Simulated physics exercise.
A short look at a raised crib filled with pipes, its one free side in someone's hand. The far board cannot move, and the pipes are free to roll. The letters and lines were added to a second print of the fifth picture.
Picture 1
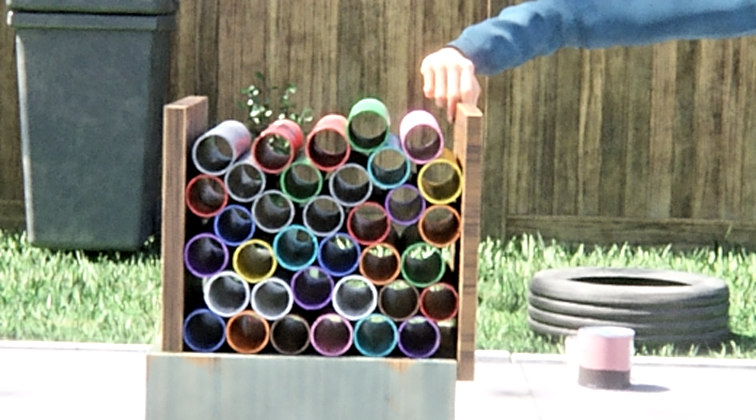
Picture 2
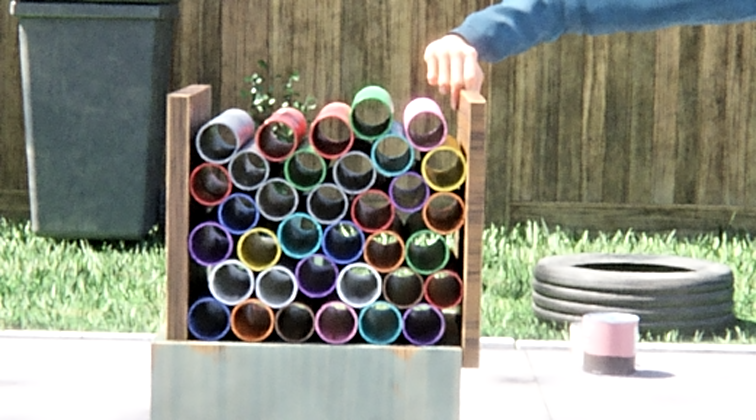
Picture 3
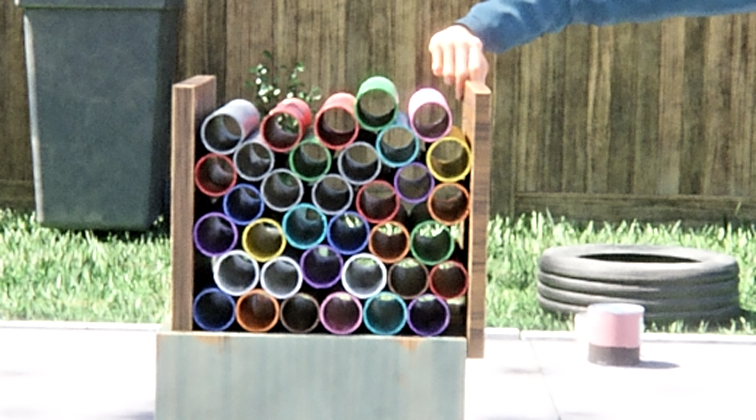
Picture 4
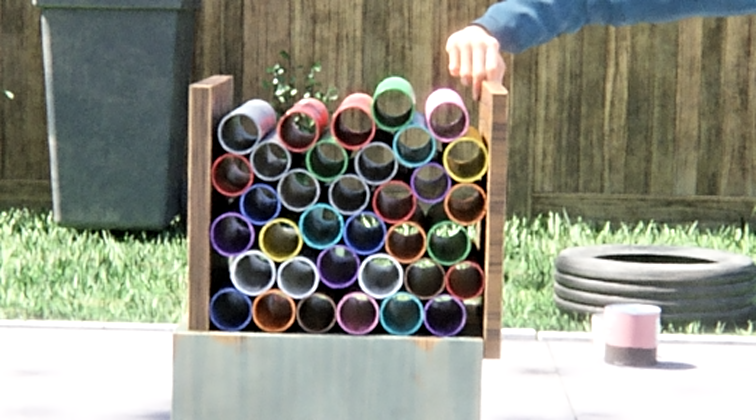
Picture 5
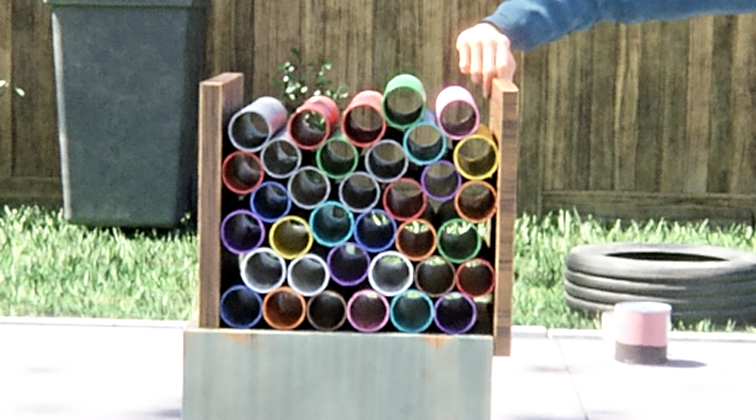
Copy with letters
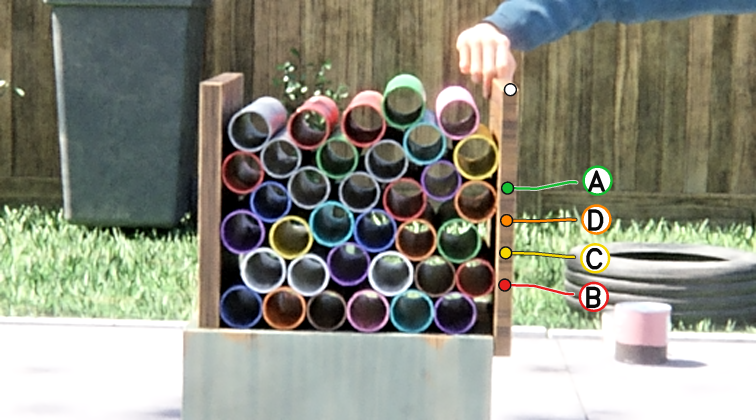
In a yard before a wooden fence, a hand rests on the right side board of a raised crib stacked with colourful pipes; the view shifts slightly while the hand, board and pipes show no clear movement of their own.
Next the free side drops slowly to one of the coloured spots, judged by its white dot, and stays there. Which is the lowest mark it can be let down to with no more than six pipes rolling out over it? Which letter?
Lower it to B and no more.
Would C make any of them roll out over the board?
Yes, at C.
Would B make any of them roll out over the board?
Yes.
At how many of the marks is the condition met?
Four of the four.
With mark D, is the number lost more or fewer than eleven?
It loses fewer than eleven.
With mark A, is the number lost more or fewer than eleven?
It loses fewer than eleven.
On the marked copy, A at (507, 188); B at (505, 285); C at (506, 253); D at (507, 221); the white dot at (510, 90).
Taking B. A third of the way, top of the board (499, 174).
Two thirds of the way, top of the board (496, 266).
When it is over, top of the board (496, 284), three out over the board.
As for the rest, A two out over the board; C three out over the board; D two out over the board.
